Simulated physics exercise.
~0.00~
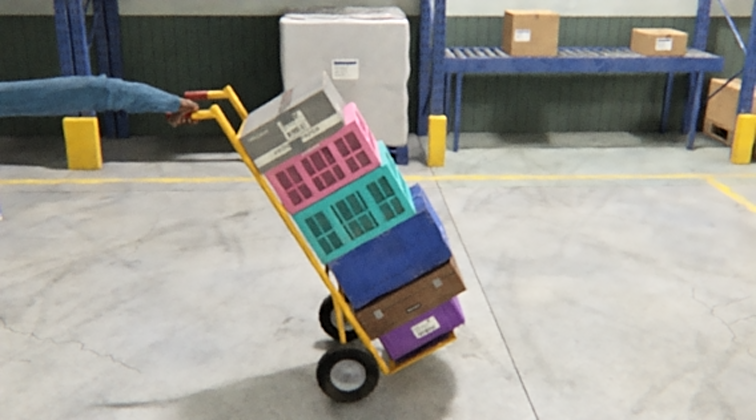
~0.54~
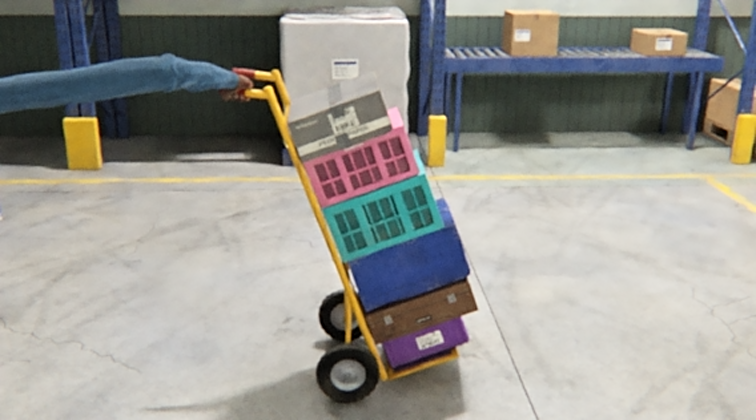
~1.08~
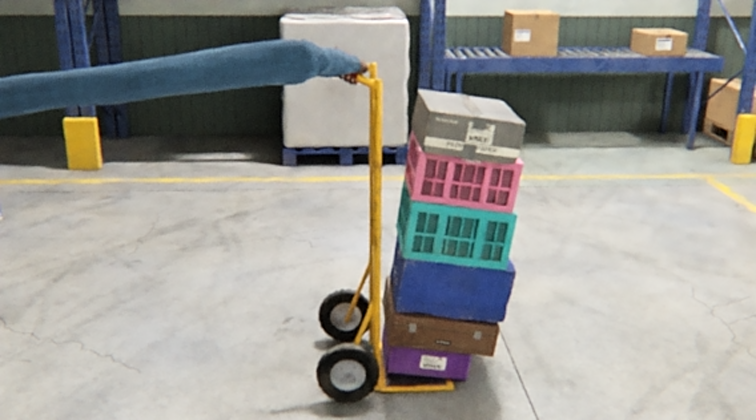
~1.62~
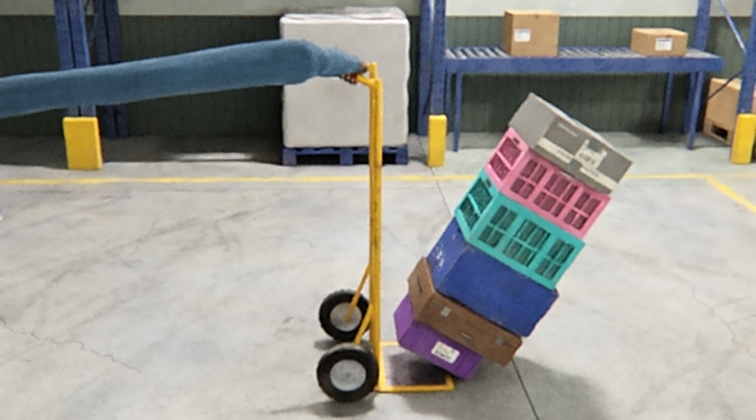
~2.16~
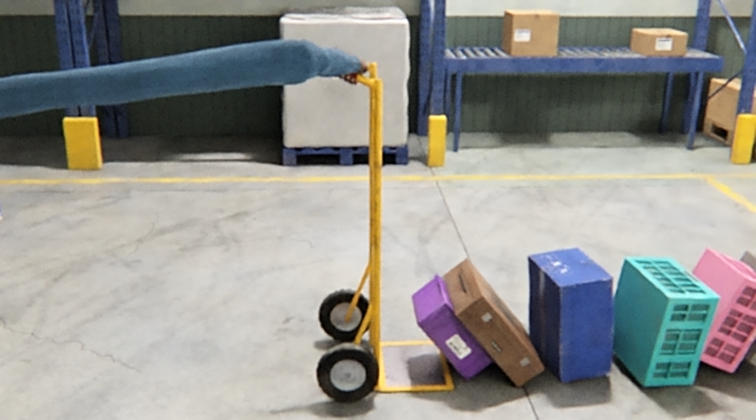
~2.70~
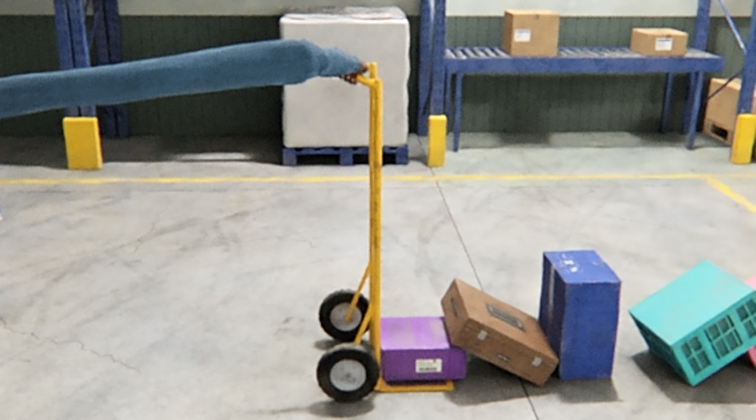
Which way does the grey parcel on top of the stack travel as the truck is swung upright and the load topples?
The grey parcel moves to the right, going over with the rest of the stack.
